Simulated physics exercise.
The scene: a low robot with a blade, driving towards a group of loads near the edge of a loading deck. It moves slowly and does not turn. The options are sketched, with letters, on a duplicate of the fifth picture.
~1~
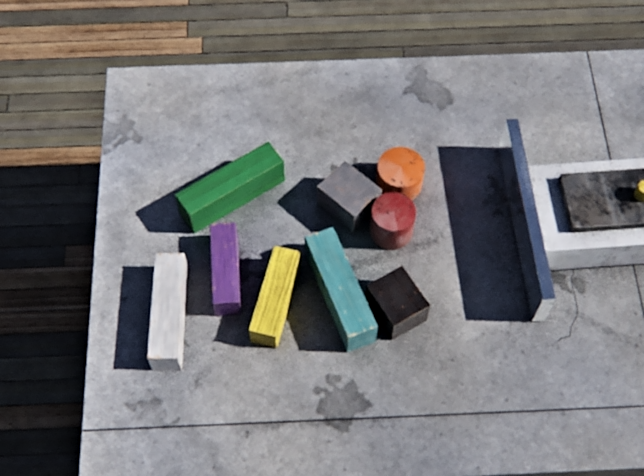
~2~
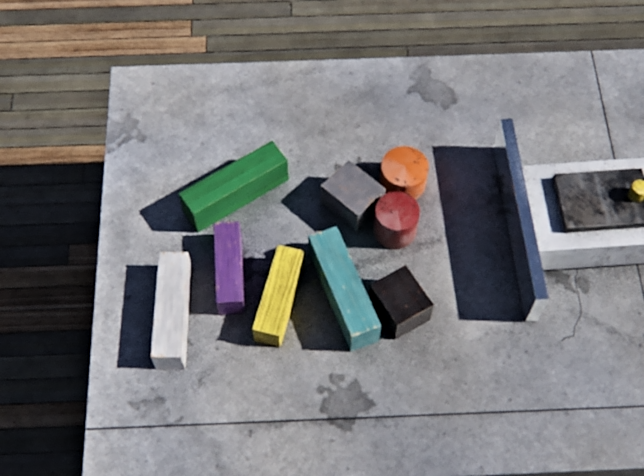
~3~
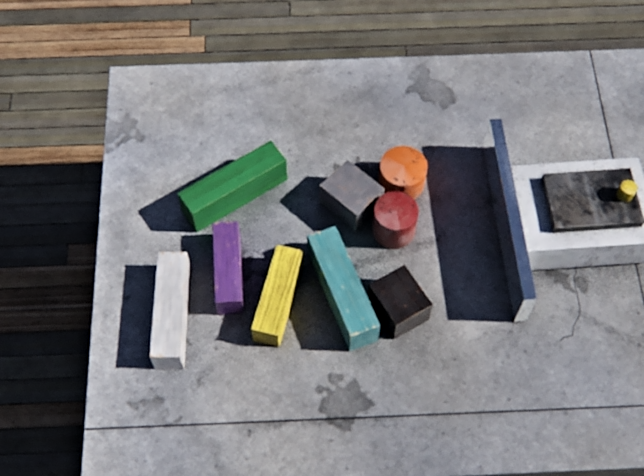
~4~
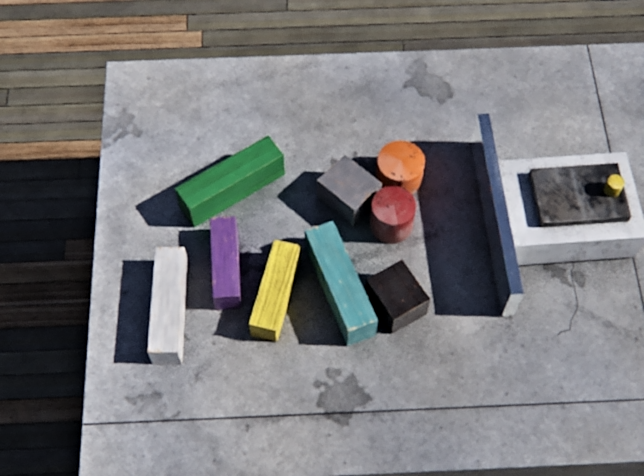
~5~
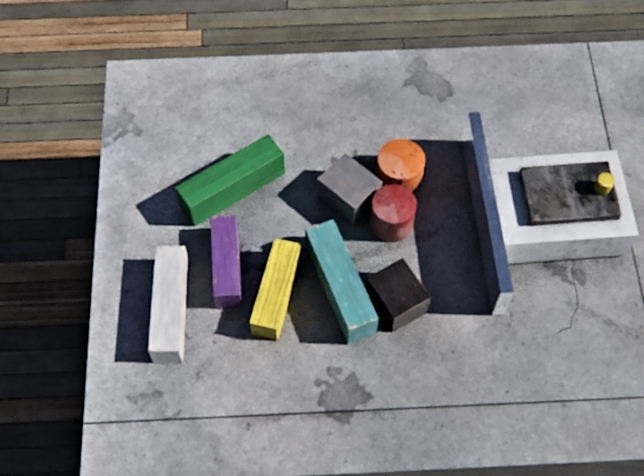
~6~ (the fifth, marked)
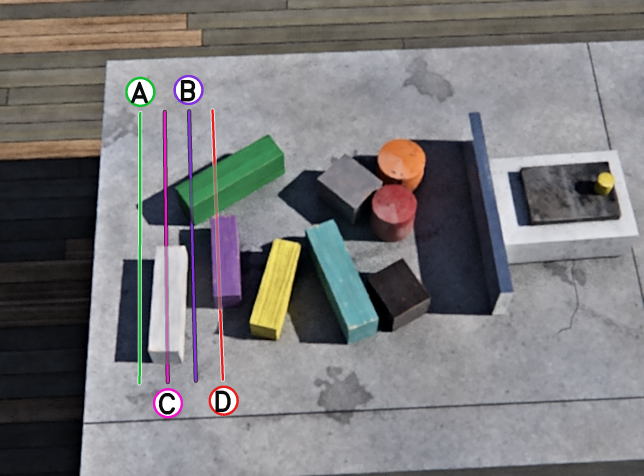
Low robot with an upright blade creeping left across a grey deck towards colourful blocks and two canisters, which stay still.
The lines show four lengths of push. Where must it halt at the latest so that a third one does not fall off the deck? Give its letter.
B is the last line within the limit.
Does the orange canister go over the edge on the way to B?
By then, no.
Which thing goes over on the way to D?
The white bar.
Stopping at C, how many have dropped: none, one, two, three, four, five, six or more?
By then, three.
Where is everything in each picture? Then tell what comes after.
The first frame shows purple bar (226, 269); green stick (232, 187); orange canister (400, 175).
The second frame shows robot (597, 199); red canister (396, 220).
The third frame shows robot (585, 199); grey crate (352, 195).
The fourth frame shows robot (573, 194); yellow stick (276, 291).
The fifth frame shows robot (563, 193); purple bar (227, 261); green stick (232, 180); orange canister (401, 168).
On the copy, A at (140, 238); B at (192, 236); C at (166, 237); D at (217, 235).
On B. First, robot (456, 197); orange canister (344, 166); black crate (361, 290).
Then, robot (350, 201); white bar (133, 307); purple bar (160, 267).
Finally, robot (267, 205); white bar over the edge; purple bar over the edge; two fallen.
By contrast, A drops six; C drops three; D is within the limit but short.
